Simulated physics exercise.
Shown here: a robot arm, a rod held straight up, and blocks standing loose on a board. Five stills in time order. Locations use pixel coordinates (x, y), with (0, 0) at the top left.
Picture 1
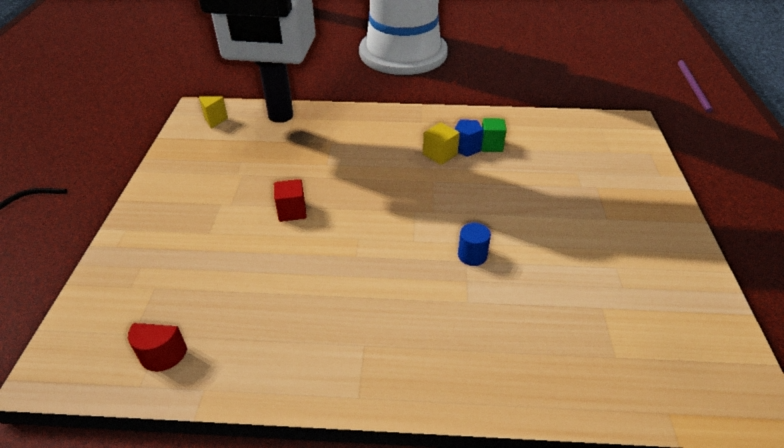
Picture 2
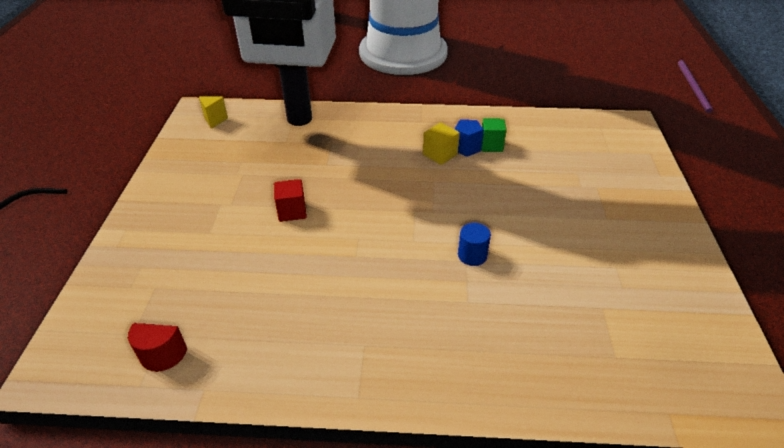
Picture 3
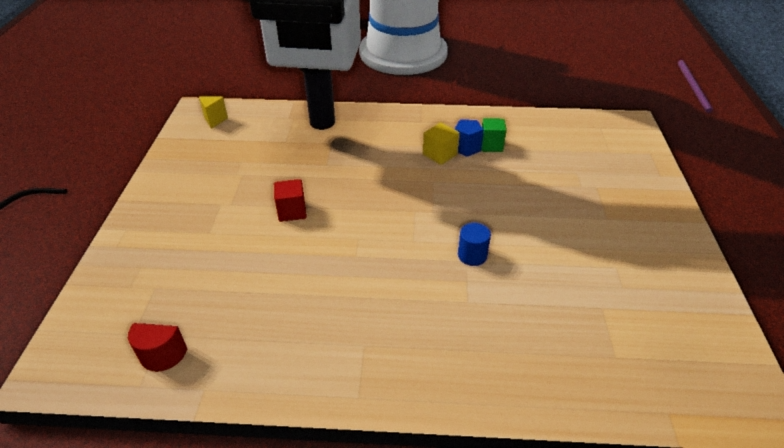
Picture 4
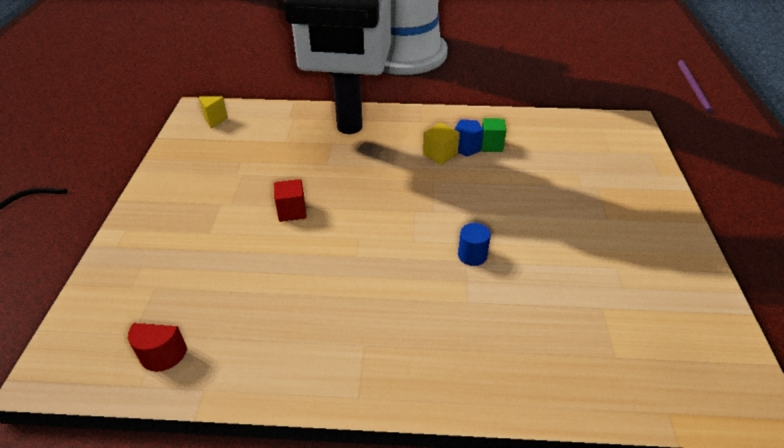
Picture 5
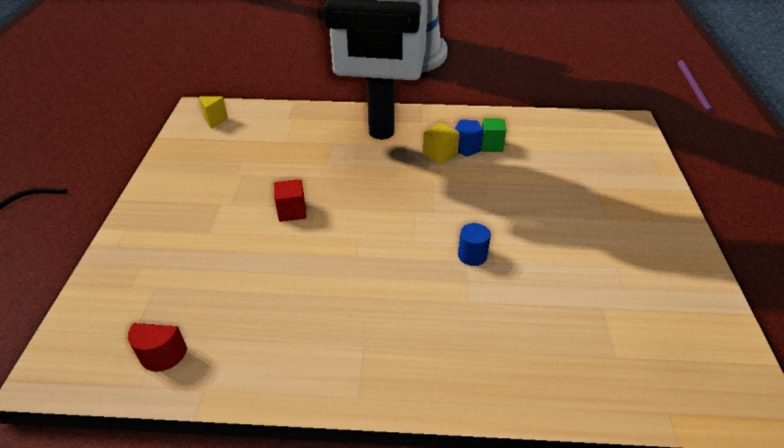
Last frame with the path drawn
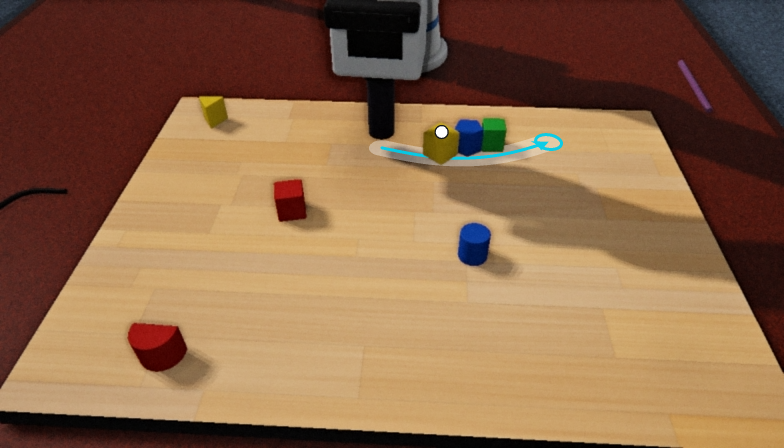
On a light wooden board set on a dark red surface, a robot arm moves an upright black rod steadily rightward along the far edge, nearing a yellow block beside blue and green ones, while all the scattered blocks stay still.
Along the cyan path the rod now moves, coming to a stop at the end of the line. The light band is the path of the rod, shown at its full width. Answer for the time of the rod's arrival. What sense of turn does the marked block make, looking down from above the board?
My prediction: CW.
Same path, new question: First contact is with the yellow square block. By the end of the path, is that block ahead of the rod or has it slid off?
In the end it is beside or behind the rod.
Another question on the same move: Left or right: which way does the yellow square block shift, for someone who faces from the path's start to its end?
Measured against the direction from start to end, the yellow square block shifts toward the right-hand side.
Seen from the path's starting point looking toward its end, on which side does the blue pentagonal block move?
To the left.
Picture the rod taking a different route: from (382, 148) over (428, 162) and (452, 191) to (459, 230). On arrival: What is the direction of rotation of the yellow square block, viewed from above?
Turns anticlockwise.
Path on the board, from (382, 148) through (439, 157) and (498, 155) to (549, 142); the dot is on the yellow square block.
What follows on the original path. One third of the way, rod (441, 142); yellow square block (472, 136); blue pentagonal block (482, 122); green square block (507, 121), turned 15° anticlockwise.
Two thirds of the way, rod (501, 140); yellow square block (528, 141); blue pentagonal block (491, 119), turned 50° anticlockwise; green square block (515, 118).
At the end, rod (552, 127); yellow square block (543, 142), turned 20° clockwise; blue pentagonal block (491, 119), turned 55° anticlockwise; green square block (522, 113), turned 35° anticlockwise.
